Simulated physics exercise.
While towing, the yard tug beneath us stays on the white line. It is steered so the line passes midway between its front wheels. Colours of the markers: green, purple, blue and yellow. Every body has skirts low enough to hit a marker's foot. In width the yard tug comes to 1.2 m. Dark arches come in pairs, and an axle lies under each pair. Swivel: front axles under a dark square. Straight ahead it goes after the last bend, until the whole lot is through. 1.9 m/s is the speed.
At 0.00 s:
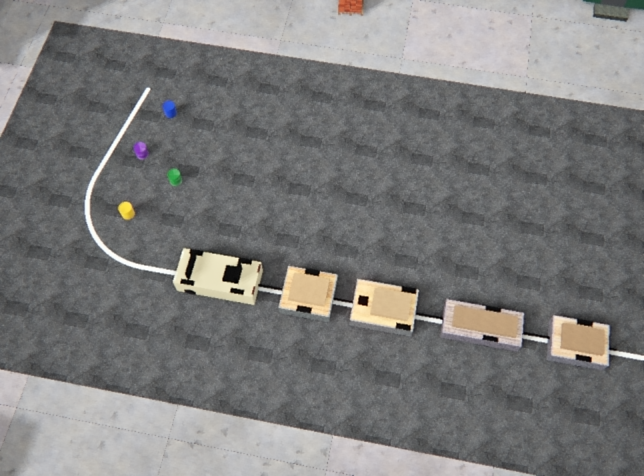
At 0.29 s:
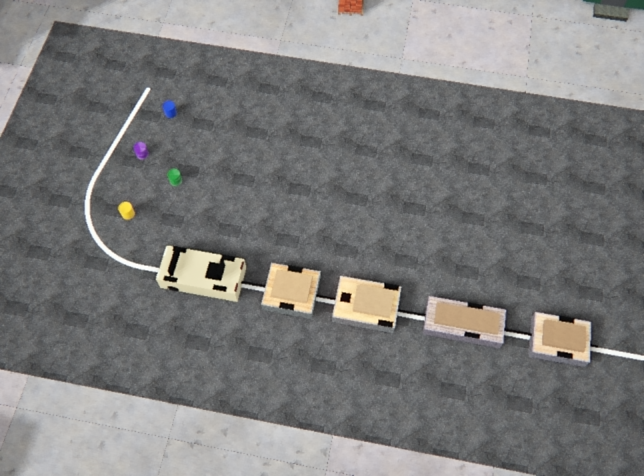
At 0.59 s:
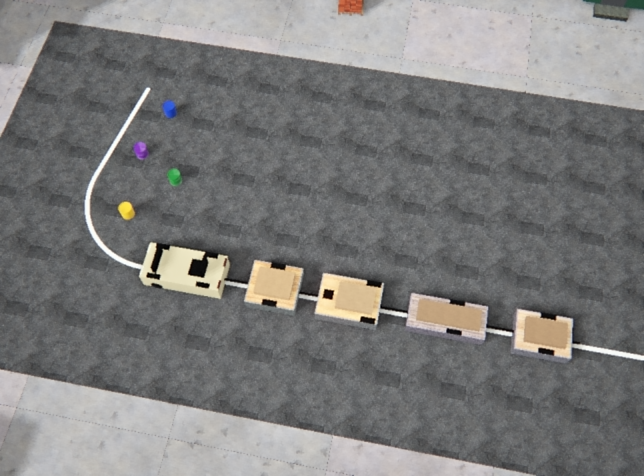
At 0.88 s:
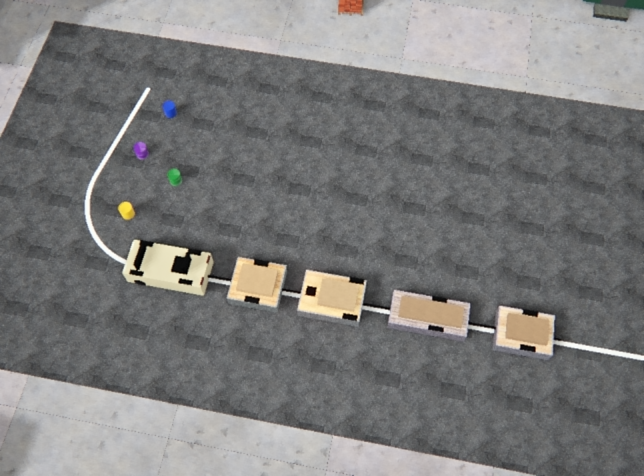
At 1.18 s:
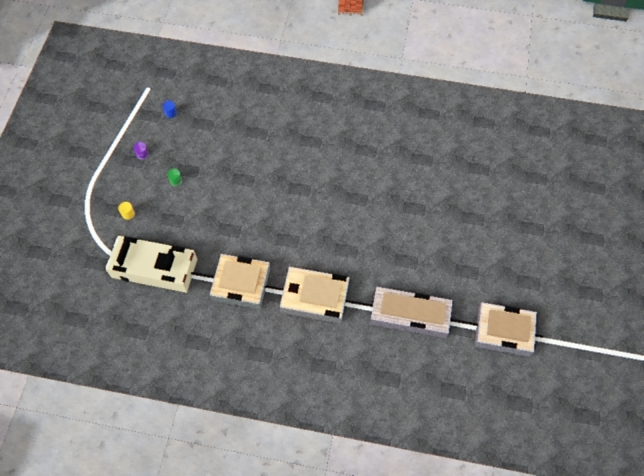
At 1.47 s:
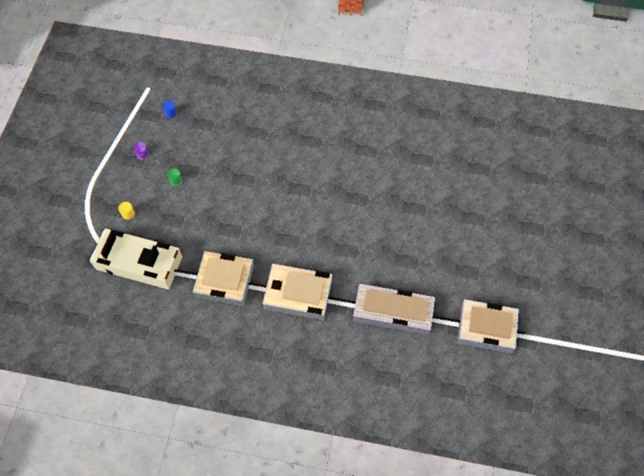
On a dark grey floor, a pale tug towing four trailers moves left along a white line, starting into its curve.
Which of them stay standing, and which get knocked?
One by one: Green: Not touched, purple: Touched, blue: Touched, yellow: Touched.
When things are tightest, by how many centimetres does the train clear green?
Result - green at 25.
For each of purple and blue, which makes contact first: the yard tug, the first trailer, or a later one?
For purple, the front trailer; for blue, a rear trailer.
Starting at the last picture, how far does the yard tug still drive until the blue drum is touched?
I'd reckon around 18.0 metres from the last picture.
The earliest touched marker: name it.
The answer is yellow.
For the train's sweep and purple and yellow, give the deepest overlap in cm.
Estimates - purple: Some 80; yellow: Some 80.
By 3.8 s, the last axle is at (374, 302) of the last picture, on the line; the first trailer has hit yellow.
By 5.5 s, the last axle is at (290, 288) of the last picture, 5 cm off the line; the first trailer has hit purple.
By 9.8 s, the last axle is at (140, 176) of the last picture, 175 cm off the line; green has been passed with 25 cm to spare.
By 10.9 s, the last axle is at (143, 126) of the last picture, 90 cm off the line; the fourth trailer has hit blue.
By 12.7 s, the last axle is at (169, 51) of the last picture, 25 cm off the line; 3 of 4 struck in all.
